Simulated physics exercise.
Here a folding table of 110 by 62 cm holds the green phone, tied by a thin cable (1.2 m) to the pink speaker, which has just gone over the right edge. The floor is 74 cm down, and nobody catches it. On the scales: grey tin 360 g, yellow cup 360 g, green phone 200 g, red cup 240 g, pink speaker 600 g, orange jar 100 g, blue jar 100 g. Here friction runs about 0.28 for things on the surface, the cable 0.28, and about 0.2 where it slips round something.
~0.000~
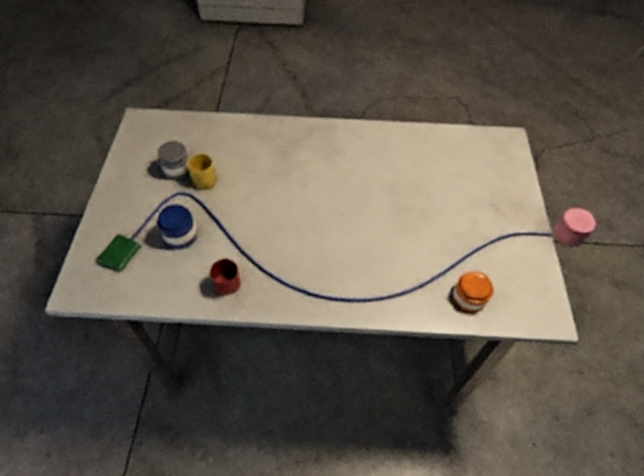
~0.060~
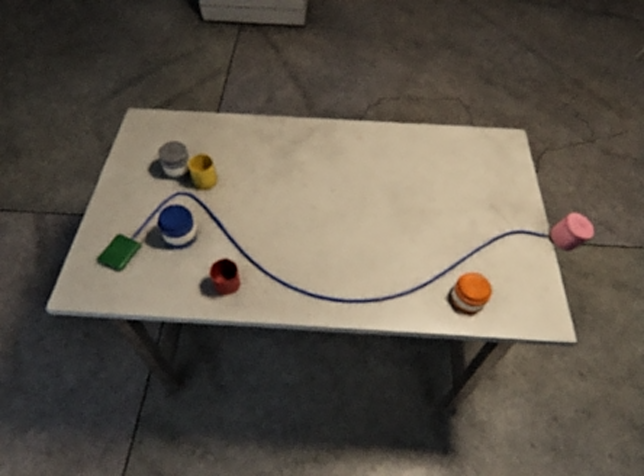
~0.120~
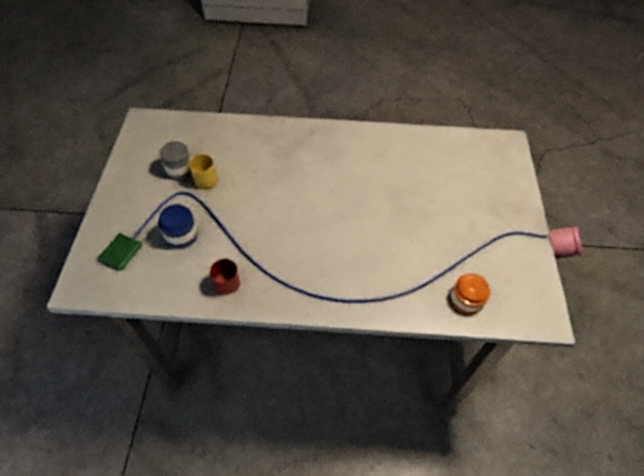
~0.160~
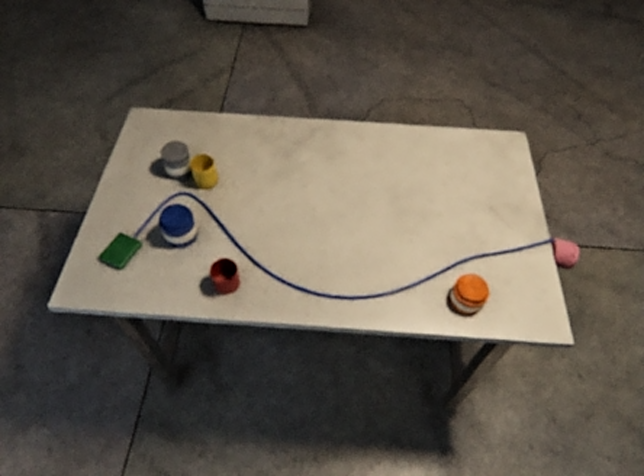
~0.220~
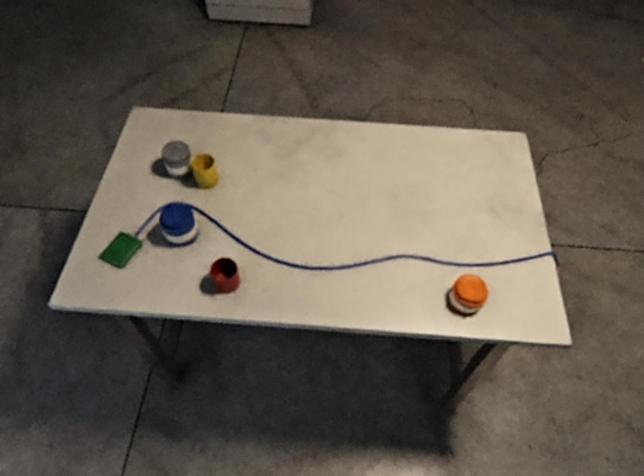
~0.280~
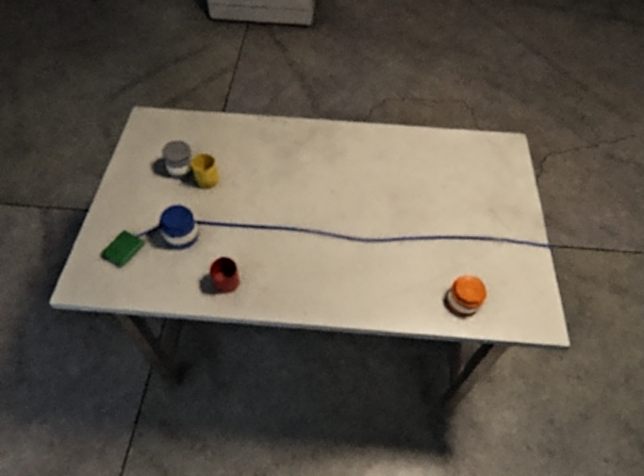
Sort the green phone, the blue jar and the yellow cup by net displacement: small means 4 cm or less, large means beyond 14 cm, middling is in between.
Green phone: Large; blue jar: Large; yellow cup: Small.
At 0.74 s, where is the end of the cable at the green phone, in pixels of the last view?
Somewhere about (515, 206) in the final view.
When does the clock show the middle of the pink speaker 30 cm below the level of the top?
Around 0.30 seconds on the clock.
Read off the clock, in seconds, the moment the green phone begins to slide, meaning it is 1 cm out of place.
Green phone 0.30 s.
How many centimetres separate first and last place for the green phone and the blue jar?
Green phone over the edge, blue jar over the edge.
At 0.5 s, the cable's tail end at (327, 232); green phone 46 cm off its start, blue jar 23 cm off its start, pink speaker over the edge.
At 0.7 s, the cable's tail end at (515, 206); green phone 90 cm off its start, blue jar over the edge, pink speaker over the edge.
At 1.0 s, the cable has left the top; green phone over the edge, blue jar over the edge, pink speaker over the edge.
At 1.2 s, the cable has left the top; green phone over the edge, blue jar over the edge, pink speaker over the edge.
At 2.4 s, the cable has left the top; green phone over the edge, blue jar over the edge, yellow cup 0 cm off its start at (203, 162), pink speaker over the edge.
